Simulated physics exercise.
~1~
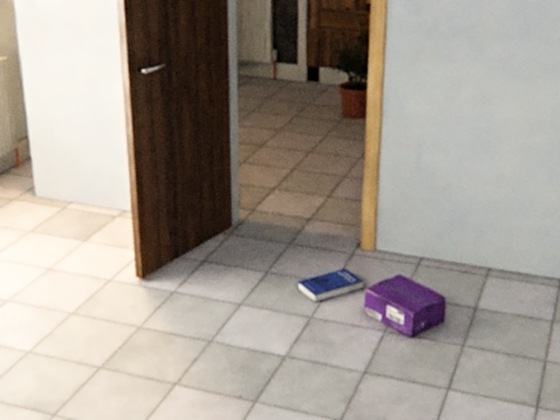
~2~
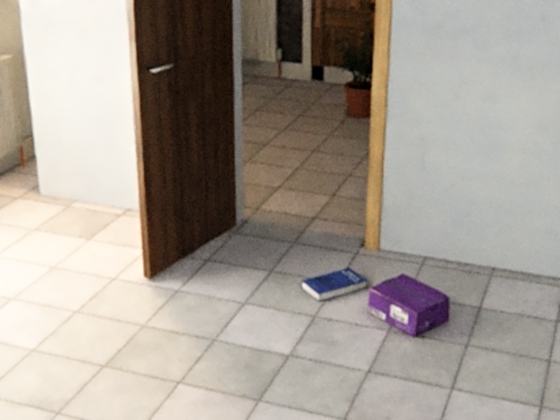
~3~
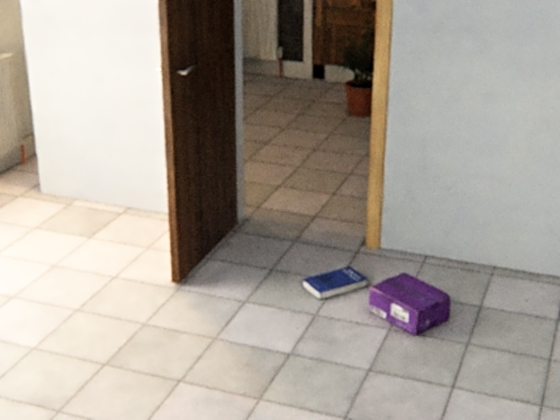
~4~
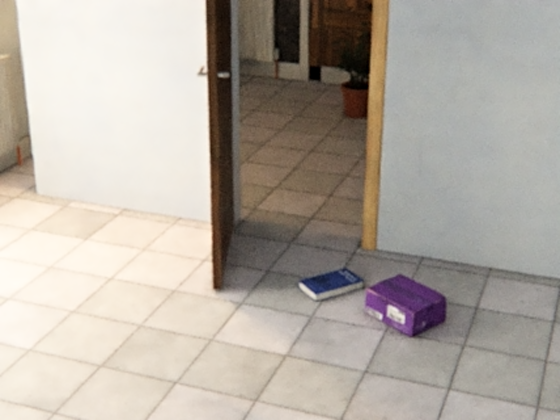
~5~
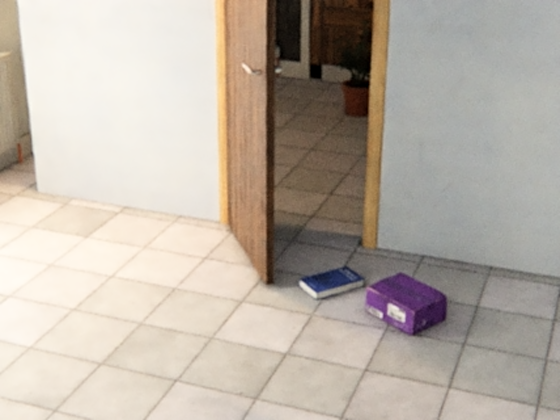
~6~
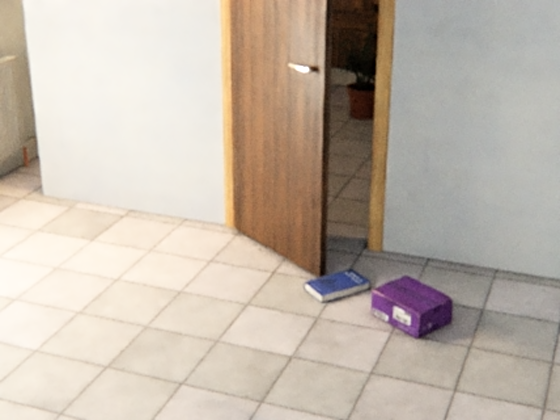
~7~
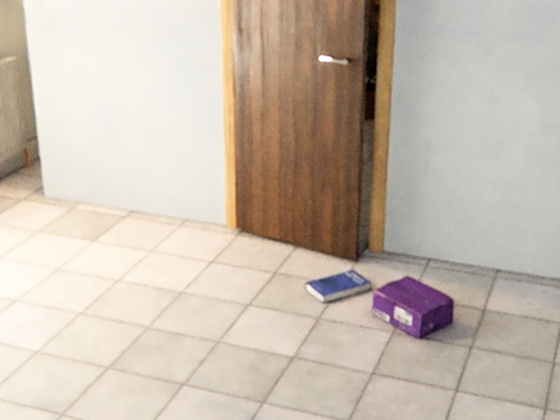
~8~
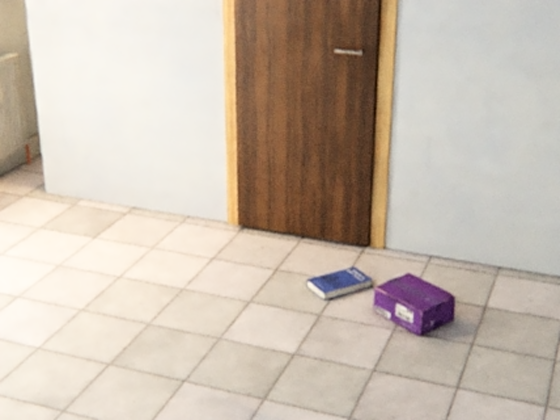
A room with pale square floor tiles and light grey walls is seen from slightly above, through a view that sways a little. A dark brown door stands wide open to the left of its doorway, showing a tiled area beyond with a potted plant. On the floor to the right lie a blue book and, beside it, a purple parcel. The door swings round toward the right, passing edge-on and then steadily covering the opening. It clears the book and parcel, which stay where they are, and ends fully shut in its frame.
